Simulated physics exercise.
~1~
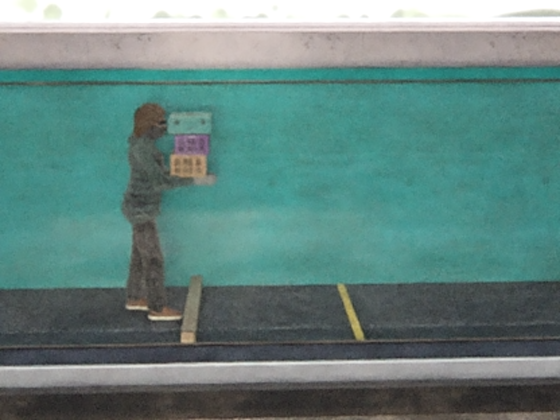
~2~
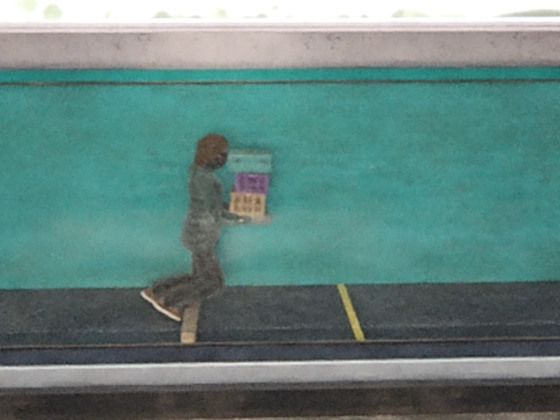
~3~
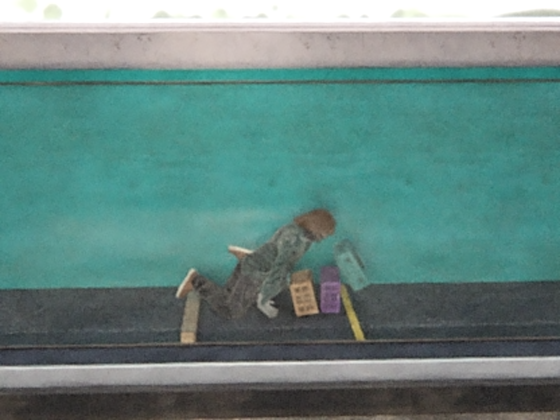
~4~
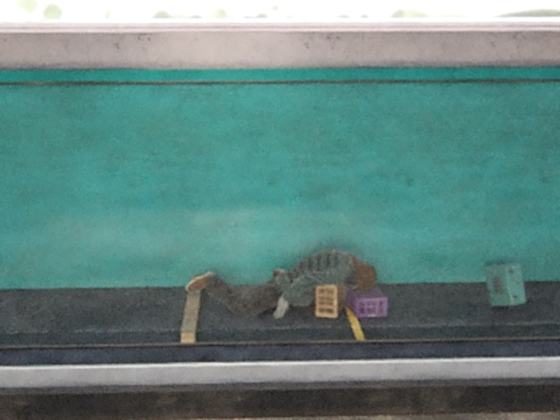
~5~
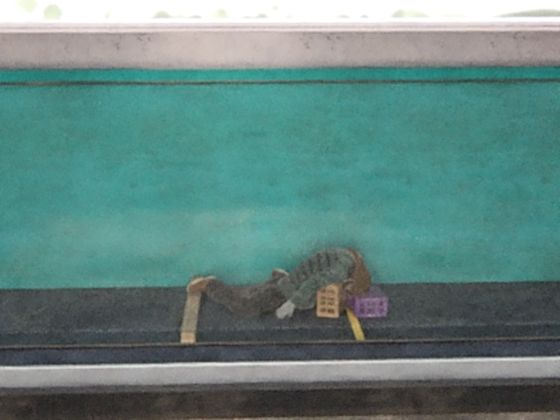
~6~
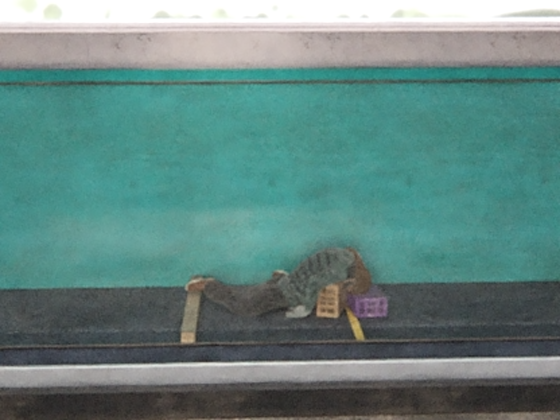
The clip shows a person holding three stacked boxes pitching forward over a low rail and collapsing face down, dropping them; the teal one slides right out of sight, the purple crate rests past the yellow line, and the brown crate stops short of it.
